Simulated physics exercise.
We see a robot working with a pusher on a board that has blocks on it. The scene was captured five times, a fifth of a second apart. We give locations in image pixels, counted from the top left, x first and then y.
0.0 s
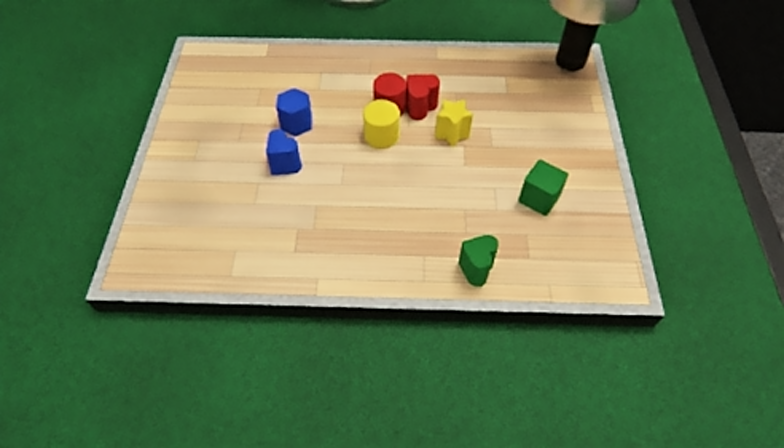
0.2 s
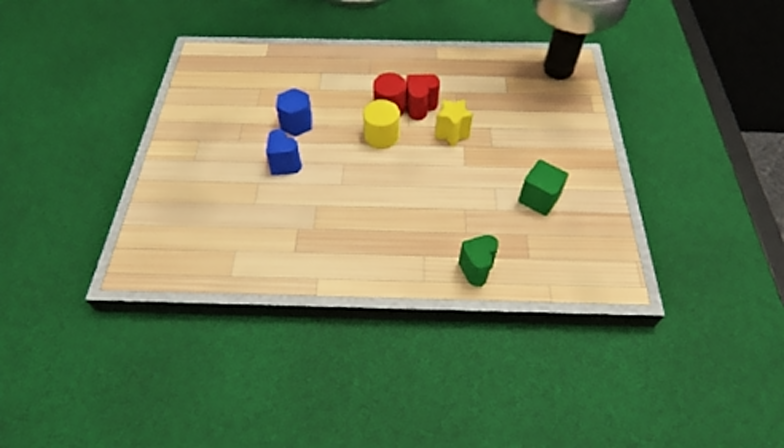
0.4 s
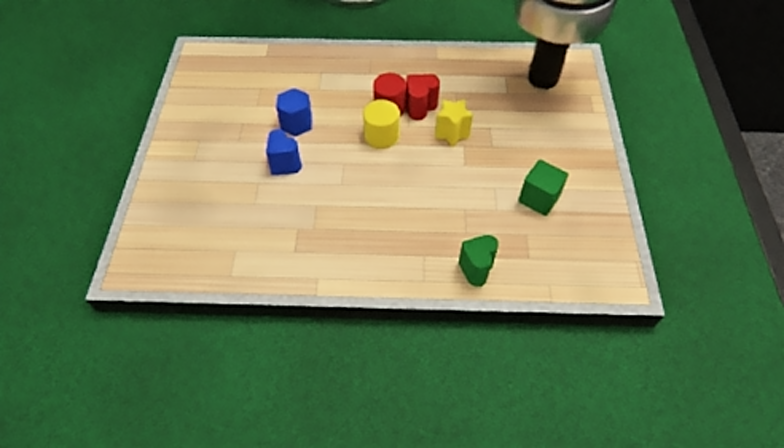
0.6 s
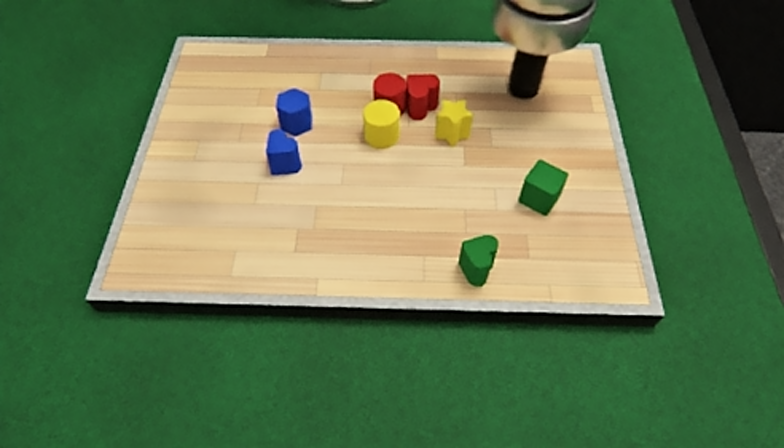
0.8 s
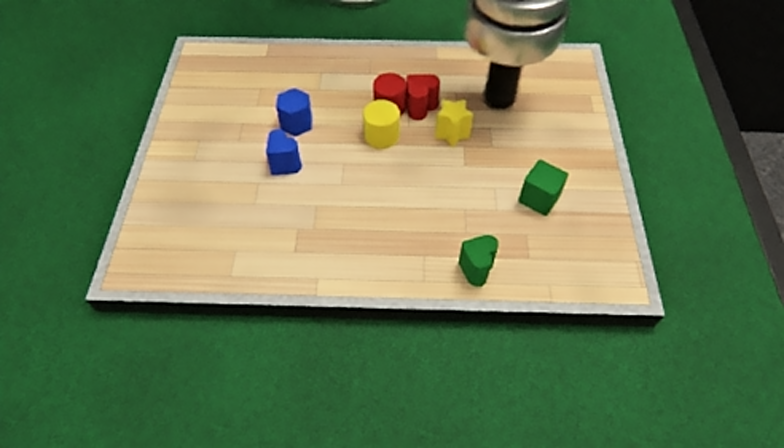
Robot pusher gliding left and slightly toward the viewer over a wooden board, nearing a yellow star-shaped block among motionless coloured blocks.
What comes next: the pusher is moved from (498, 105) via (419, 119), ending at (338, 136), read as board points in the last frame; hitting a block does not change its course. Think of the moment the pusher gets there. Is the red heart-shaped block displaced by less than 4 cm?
Yes, that is how it ends up.
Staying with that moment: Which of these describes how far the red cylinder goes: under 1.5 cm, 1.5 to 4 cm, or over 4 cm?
Between 1.5 and 4 cm.
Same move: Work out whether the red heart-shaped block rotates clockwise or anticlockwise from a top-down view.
Viewed from overhead, the red heart-shaped block winds up turned clockwise.
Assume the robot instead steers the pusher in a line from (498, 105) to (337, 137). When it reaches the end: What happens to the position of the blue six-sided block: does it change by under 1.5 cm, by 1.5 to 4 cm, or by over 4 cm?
Short: Under 1.5 cm.
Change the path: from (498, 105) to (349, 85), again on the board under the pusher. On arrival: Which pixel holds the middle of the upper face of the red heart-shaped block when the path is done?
I expect it at (373, 88).
On the path given first. One third of the way, pusher at (446, 107); red cylinder at (387, 84); red heart-shaped block at (418, 82); yellow star-shaped block at (453, 112).
Two thirds of the way, pusher at (391, 118); yellow cylinder at (366, 119); red cylinder at (368, 80); red heart-shaped block at (403, 76), turned 35° clockwise; yellow star-shaped block at (451, 113), turned 20° anticlockwise.
At the end, pusher at (338, 130); blue heart-shaped block not moved; yellow cylinder at (332, 140); red cylinder at (368, 80); red heart-shaped block at (403, 76), turned 35° clockwise; yellow star-shaped block at (451, 113), turned 20° anticlockwise.
